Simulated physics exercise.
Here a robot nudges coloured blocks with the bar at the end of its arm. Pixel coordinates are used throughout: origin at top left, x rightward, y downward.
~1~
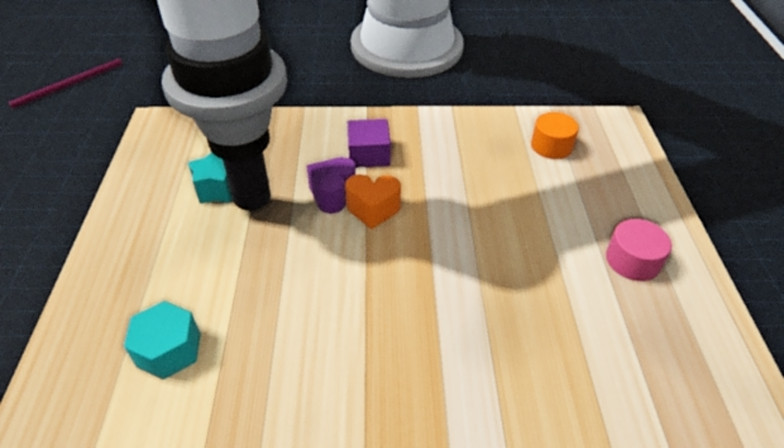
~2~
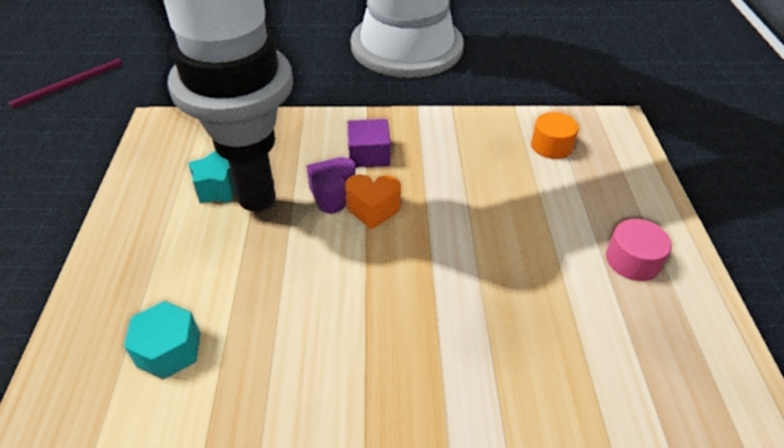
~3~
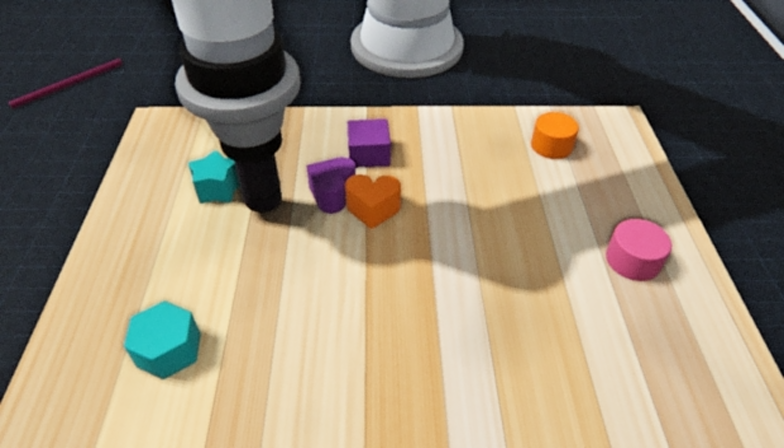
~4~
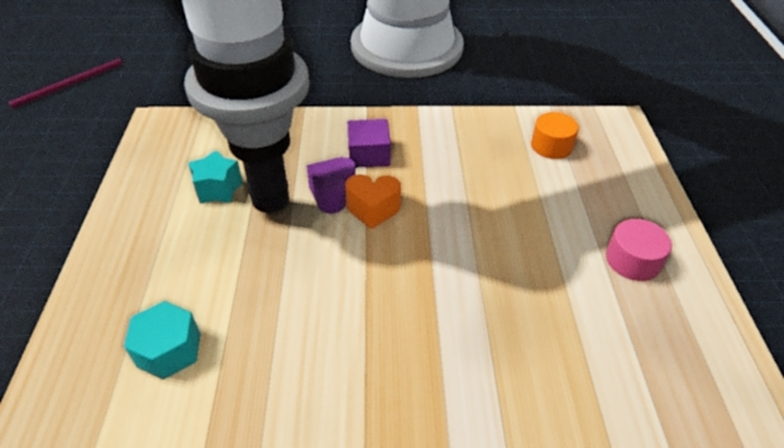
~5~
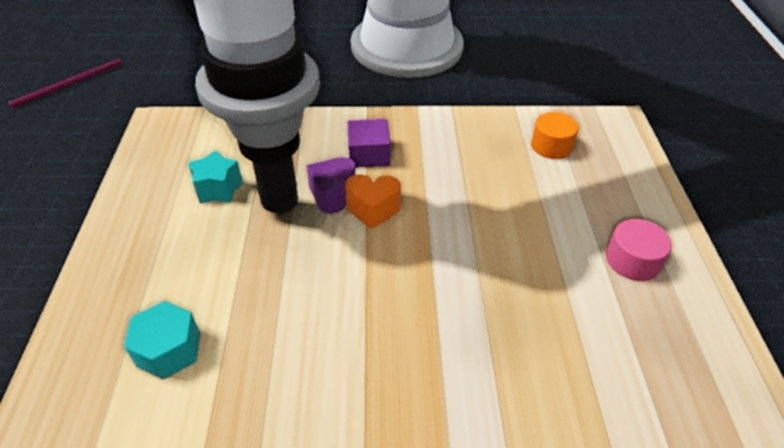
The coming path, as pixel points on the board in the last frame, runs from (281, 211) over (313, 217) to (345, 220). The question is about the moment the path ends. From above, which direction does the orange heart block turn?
Seen from overhead, it turns clockwise.
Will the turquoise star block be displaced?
Answer: No.
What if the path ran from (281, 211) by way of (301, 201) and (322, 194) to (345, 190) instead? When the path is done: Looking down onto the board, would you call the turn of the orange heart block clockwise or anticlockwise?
I'd predict that, seen from above, the orange heart block rotates clockwise.
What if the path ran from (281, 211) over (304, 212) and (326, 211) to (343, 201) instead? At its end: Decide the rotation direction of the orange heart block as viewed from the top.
It turns round clockwise.
What follows on the original path. Halfway along, bar (312, 207); purple heart block (336, 170), turned 15° anticlockwise; orange heart block (380, 187).
At the end, bar (345, 210); turquoise star block still; purple heart block (344, 168), turned 45° anticlockwise; orange heart block (389, 185), turned 35° clockwise.
